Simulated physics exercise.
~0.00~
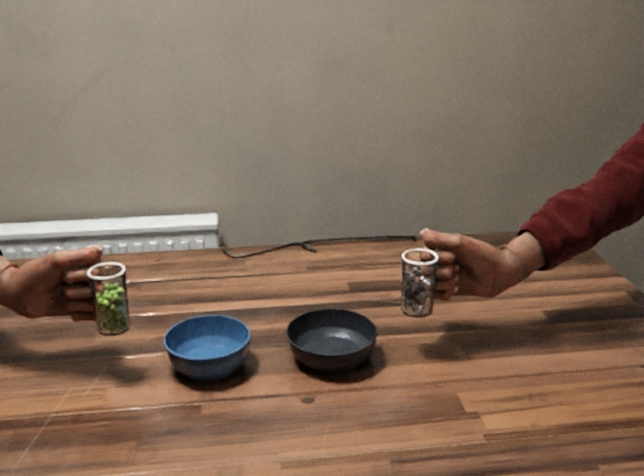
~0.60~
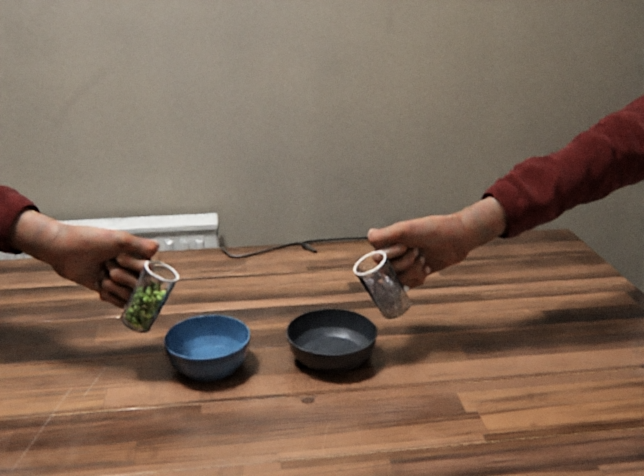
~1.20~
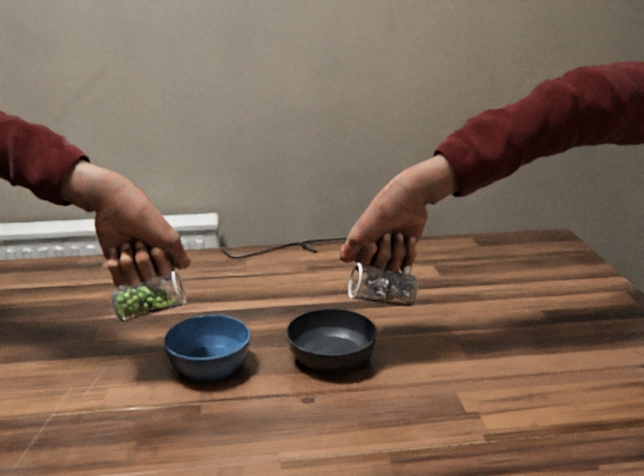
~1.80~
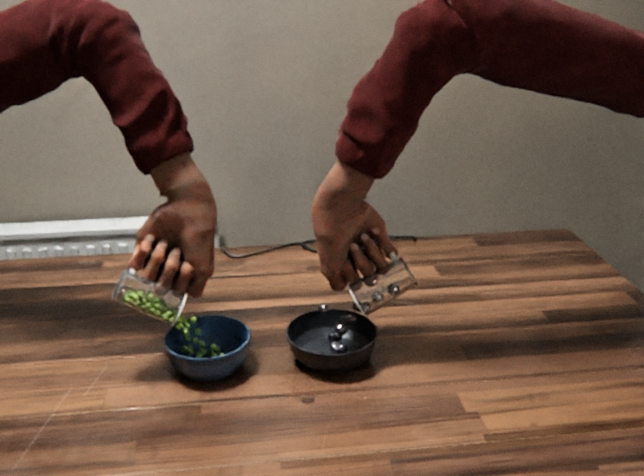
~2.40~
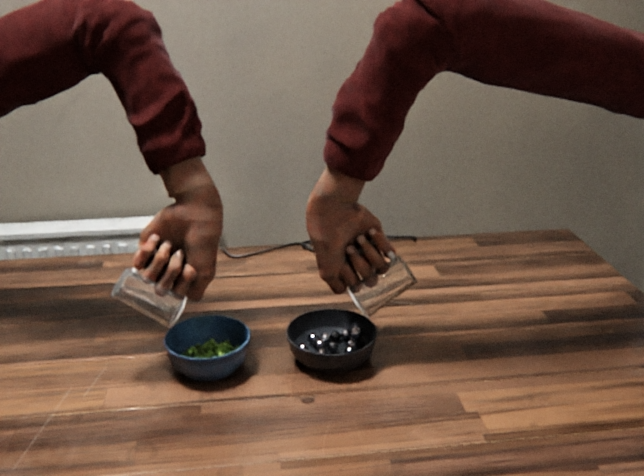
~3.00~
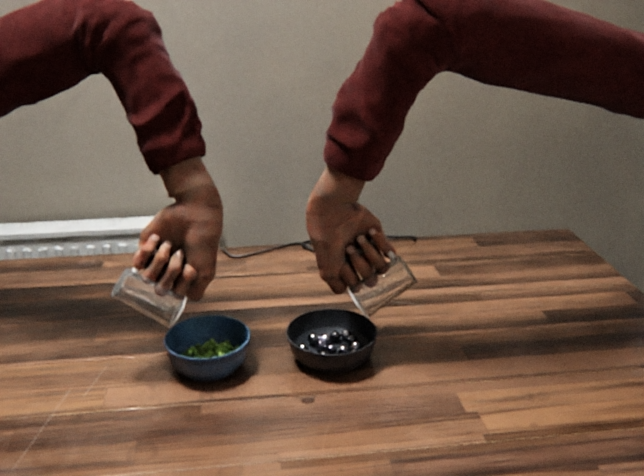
The footage shows two hands holding clear cups, one of green pieces beside a blue bowl and one of shiny dark pieces beside a dark bowl. The hands move inward, tip the cups over and pour, leaving all the pieces in the bowls and the emptied cups held upended.
